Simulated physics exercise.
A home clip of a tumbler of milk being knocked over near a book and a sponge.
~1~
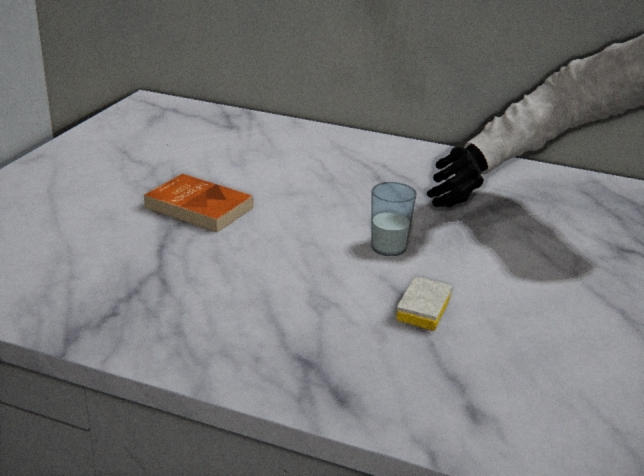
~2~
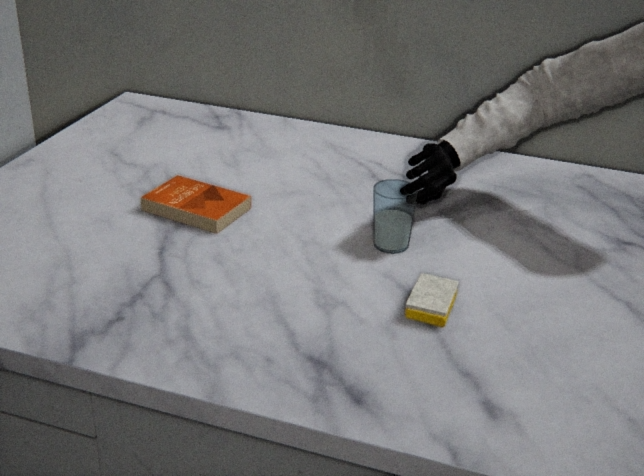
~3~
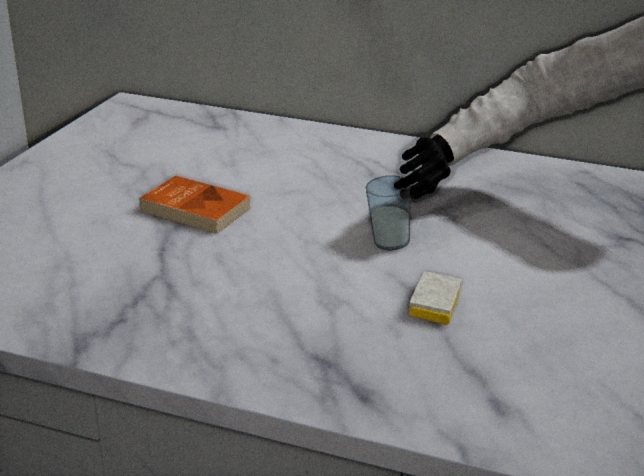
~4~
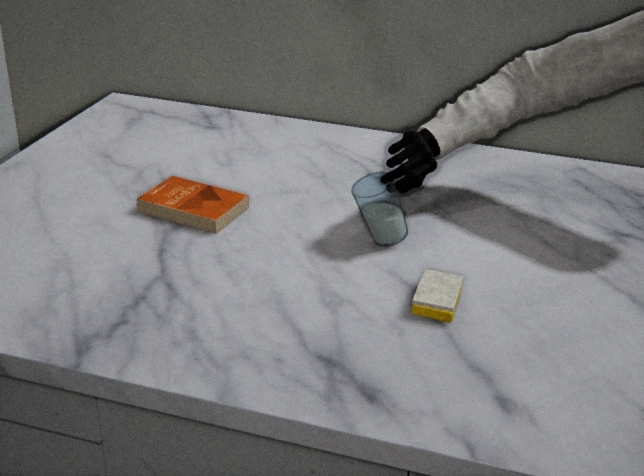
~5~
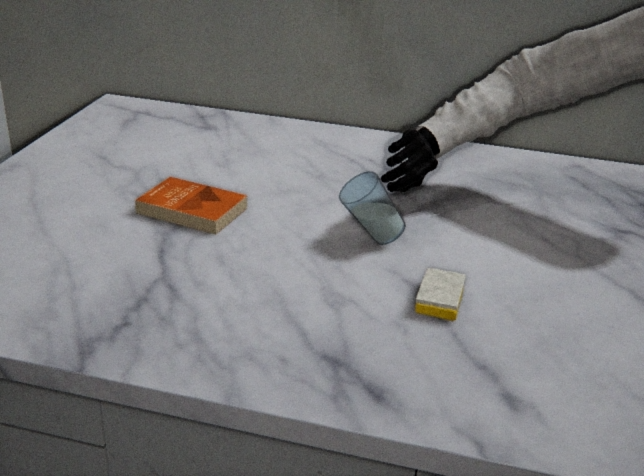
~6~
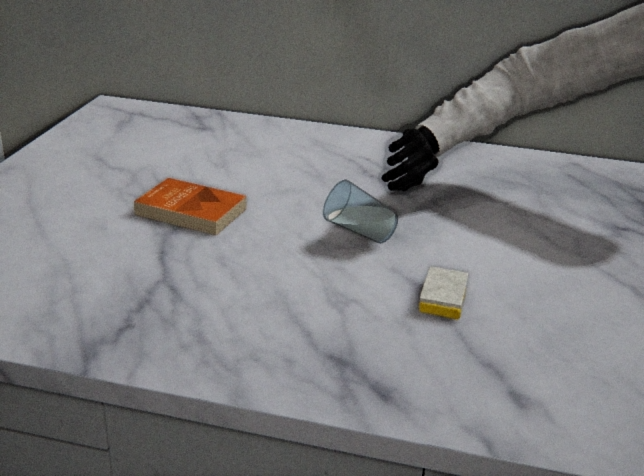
We see a black-gloved hand reach in from the right and push a partly filled tumbler on a marble counter, tipping it steeply leftward, clear of the fingers, while an orange book and a sponge lie nearby.
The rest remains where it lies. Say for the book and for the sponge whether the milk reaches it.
Result: The book is reached; the sponge is not reached.
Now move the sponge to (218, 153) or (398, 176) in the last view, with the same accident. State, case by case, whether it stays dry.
Where first placed it is not touched, where next placed it is not touched.
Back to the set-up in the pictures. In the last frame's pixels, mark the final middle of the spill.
About (165, 262).
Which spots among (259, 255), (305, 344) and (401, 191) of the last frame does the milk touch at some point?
The first point is inside the spill, the next one is outside the spill, and the last one is outside the spill.
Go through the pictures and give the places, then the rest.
It stands upright; tumbler (392, 219) about half full; book (199, 195); sponge (425, 295), in the first frame.
Pushed off balance; tumbler about half full, surface at (393, 219), in the second frame.
Pushed off balance; tumbler (390, 212) about half full; sponge (436, 290), in the third frame.
Pushed off balance; tumbler (382, 209) tipped 20°; book (193, 197), in the fourth frame.
It is falling; tumbler (374, 209) tipped 35°, in the fifth frame.
It is falling; tumbler (360, 213) tipped 55°; book (191, 198); sponge (445, 285), in the sixth frame.
Shortly, the puddle covers about as much as a plate; the book is soaking at its edge; the sponge is still dry.
Then, the puddle covers about as much as a tray; the book is soaking at its edge; the sponge is still dry.
At the finish, the puddle covers about as much as a tray; the book is soaking at its edge; the sponge is still dry.
